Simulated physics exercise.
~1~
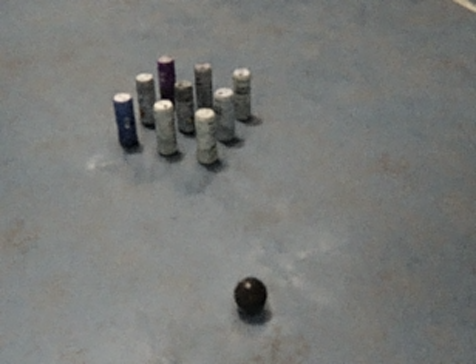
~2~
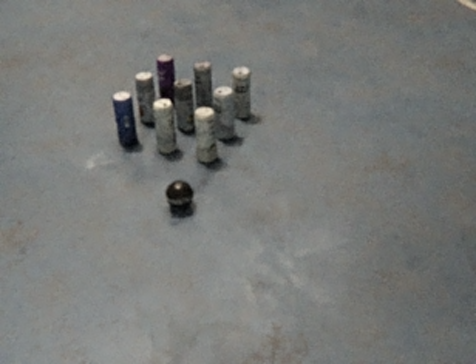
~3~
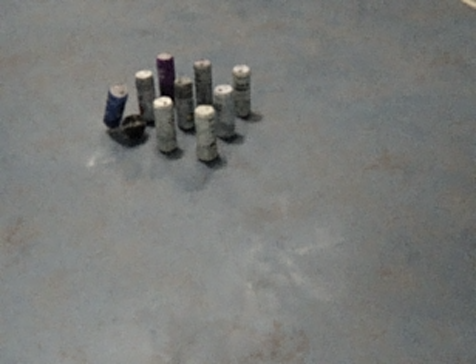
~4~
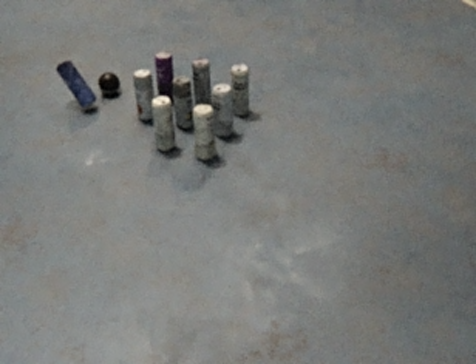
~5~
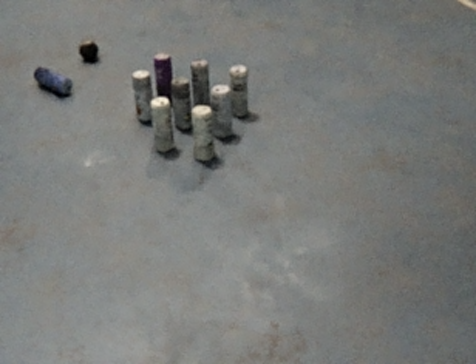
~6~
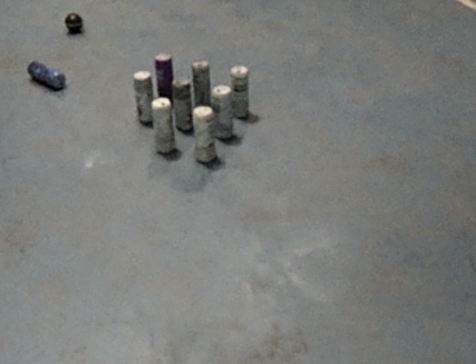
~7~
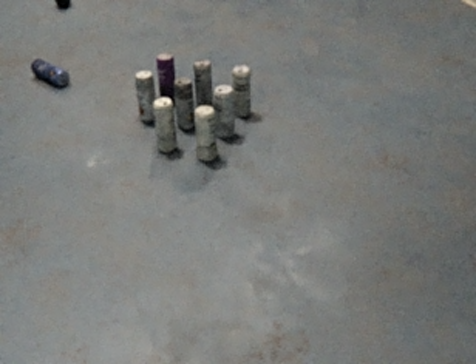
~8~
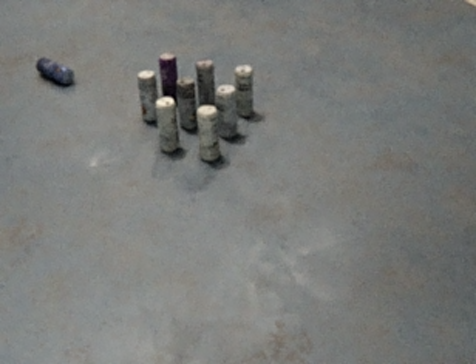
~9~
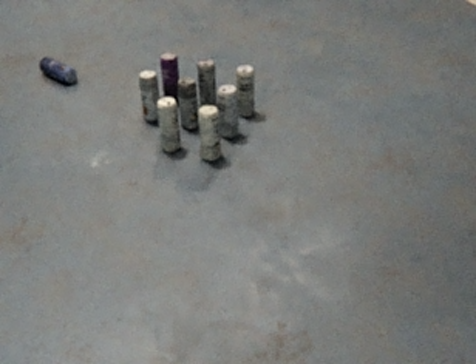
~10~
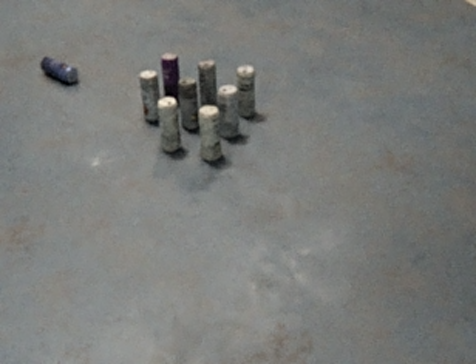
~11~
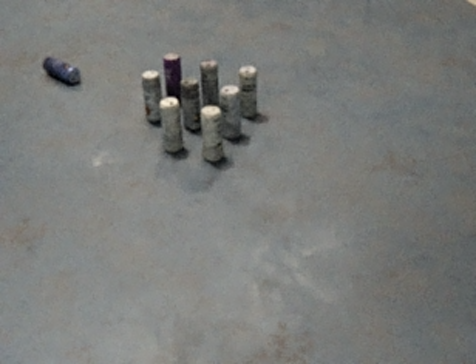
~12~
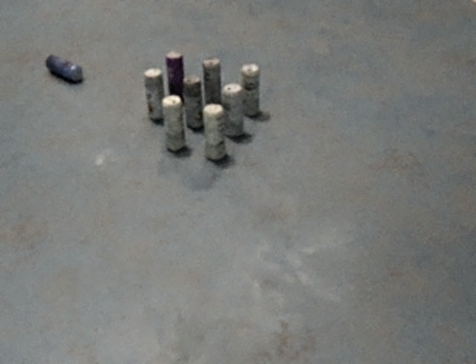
The video shows a dark ball rolling up and left toward a diamond of nine upright tubes, knocking over the blue one at the left corner and rolling out of view, while the blue tube settles on its side and the purple and other tubes stay standing.
